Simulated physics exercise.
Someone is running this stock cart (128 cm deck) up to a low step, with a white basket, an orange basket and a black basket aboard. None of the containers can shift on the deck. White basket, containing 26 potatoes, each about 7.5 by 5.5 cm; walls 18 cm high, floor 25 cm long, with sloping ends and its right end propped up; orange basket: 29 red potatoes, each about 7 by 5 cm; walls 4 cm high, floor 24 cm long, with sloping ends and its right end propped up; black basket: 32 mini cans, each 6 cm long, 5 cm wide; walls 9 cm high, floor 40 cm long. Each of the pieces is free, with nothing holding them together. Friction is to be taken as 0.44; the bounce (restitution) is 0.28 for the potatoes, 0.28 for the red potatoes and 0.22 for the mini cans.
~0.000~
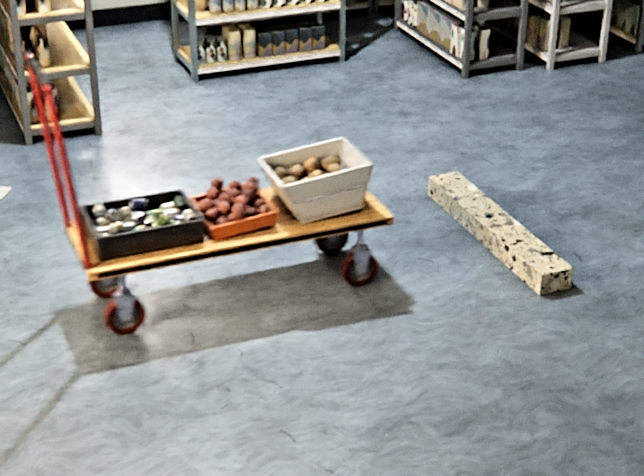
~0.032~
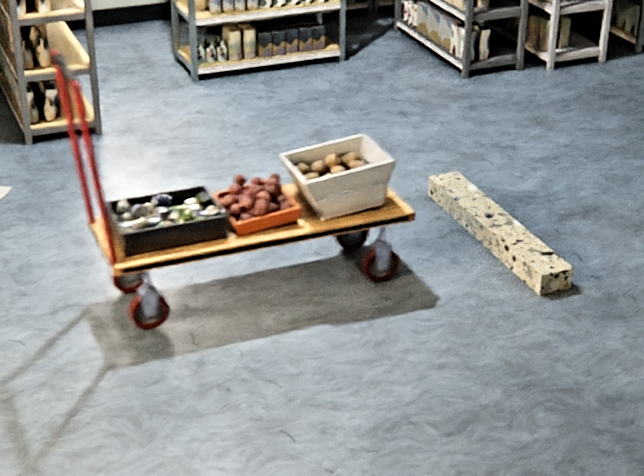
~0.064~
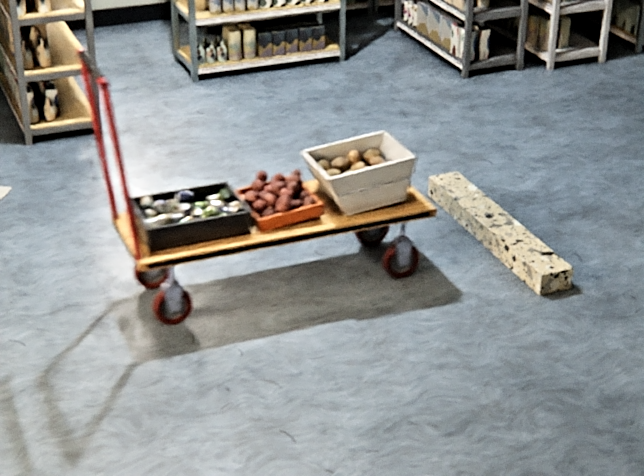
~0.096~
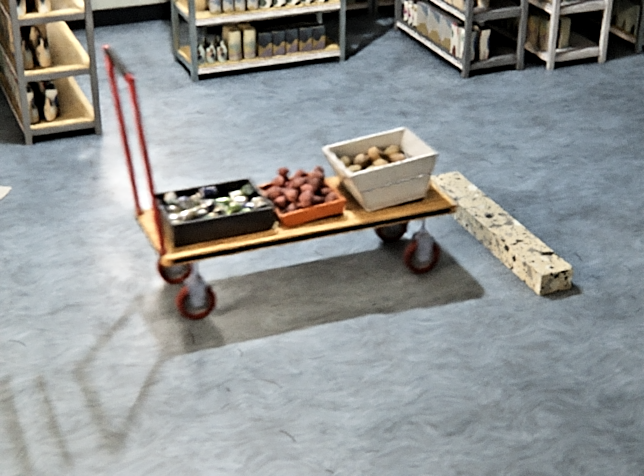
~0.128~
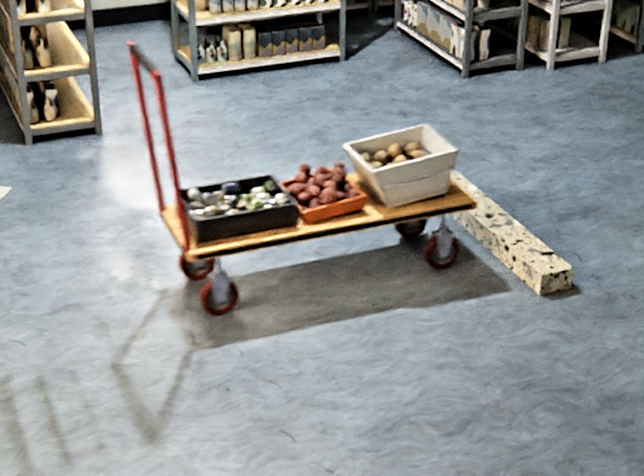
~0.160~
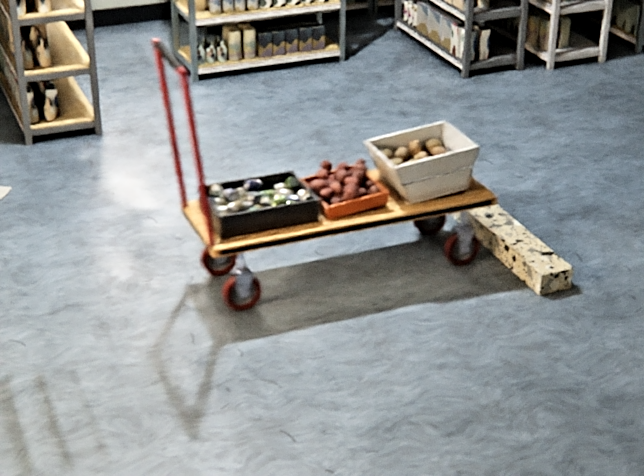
A flat stock cart carrying black, orange and white baskets of goods rolling steadily right across a floor toward a low speckled step.
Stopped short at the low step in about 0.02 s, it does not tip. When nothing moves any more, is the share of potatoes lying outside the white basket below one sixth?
Yes, below one sixth are outside.
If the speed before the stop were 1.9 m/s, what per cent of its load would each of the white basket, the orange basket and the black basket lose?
Then the white basket sheds 0 per cent of its load, the orange basket 40 per cent, and the black basket 0 per cent.
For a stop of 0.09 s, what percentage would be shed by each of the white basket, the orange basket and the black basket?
White basket 0 %, orange basket 40 %, black basket 20 %.
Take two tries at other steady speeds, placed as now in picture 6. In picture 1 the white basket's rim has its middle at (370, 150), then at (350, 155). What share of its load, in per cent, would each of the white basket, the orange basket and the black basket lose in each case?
White basket: 0 / 0 percent; orange basket: 30 / 40 percent; black basket: 0 / 10 percent.
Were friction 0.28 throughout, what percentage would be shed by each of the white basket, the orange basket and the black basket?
White basket 0, orange basket 30, black basket 20 per cent.
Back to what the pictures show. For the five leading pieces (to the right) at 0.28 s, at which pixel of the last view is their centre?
Near (466, 142) in pixels.
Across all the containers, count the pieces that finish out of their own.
Total: Around 20.
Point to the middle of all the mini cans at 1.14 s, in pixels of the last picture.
Centre approx. (288, 199).
After 0.18 s, impact.
After 0.28 s, 0 of 26 out of the white basket, 6 of 29 out of the orange basket and 0 of 32 out of the black basket.
After 0.40 s, 0 of 26 out of the white basket, 12 of 29 out of the orange basket and 2 of 32 out of the black basket.
After 0.63 s, 0 of 26 out of the white basket, 15 of 29 out of the orange basket and 4 of 32 out of the black basket.
Final count (at 1.14 s), 0 of 26 out of the white basket, 15 of 29 out of the orange basket and 4 of 32 out of the black basket. Asked share, 0 of 26, 0 per cent.
